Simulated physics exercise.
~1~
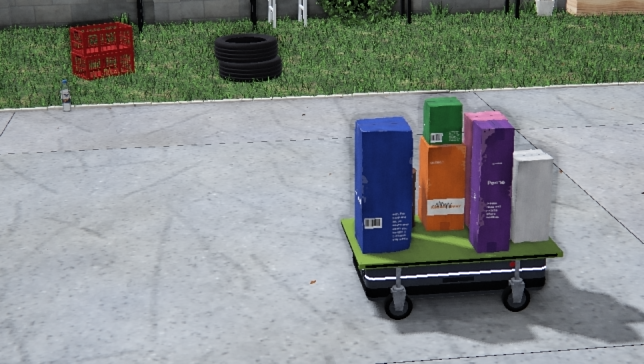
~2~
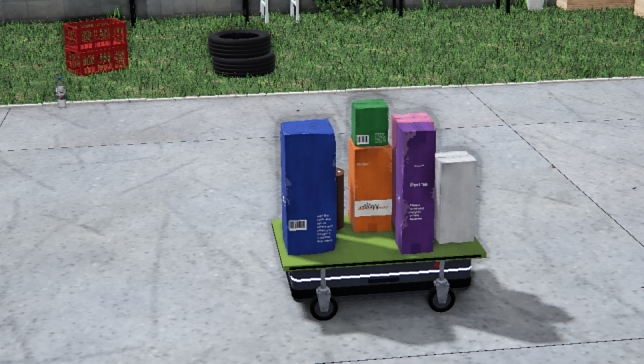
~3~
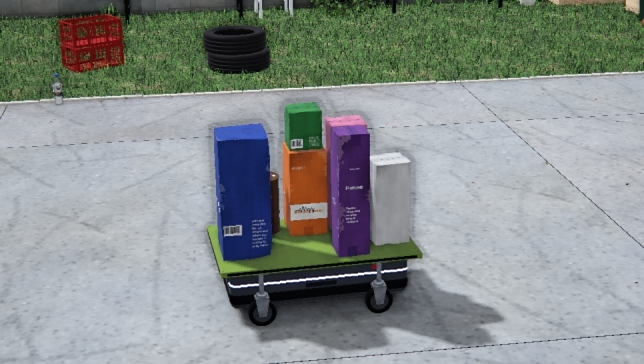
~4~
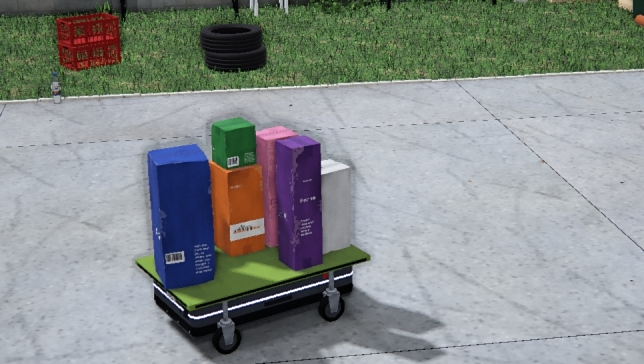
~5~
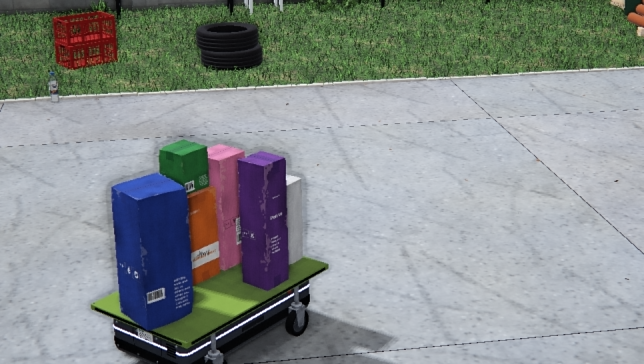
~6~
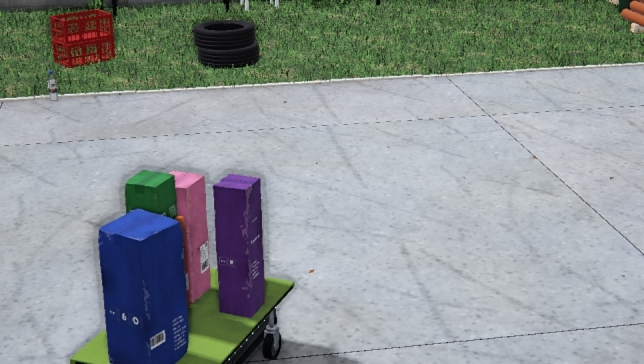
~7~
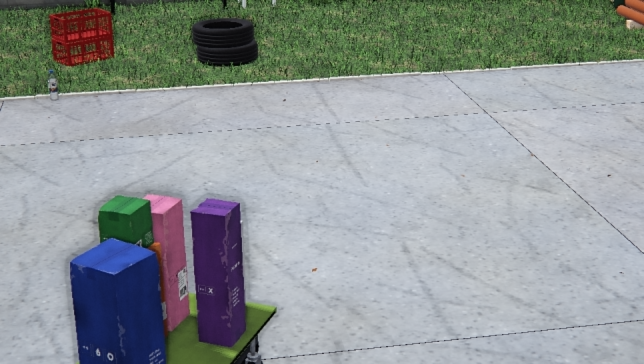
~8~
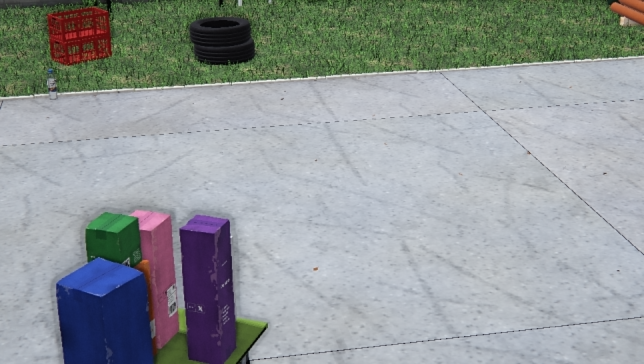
Low cart carrying upright colourful boxes rolling left across concrete, then turning toward the viewer and slowing at the lower left edge.
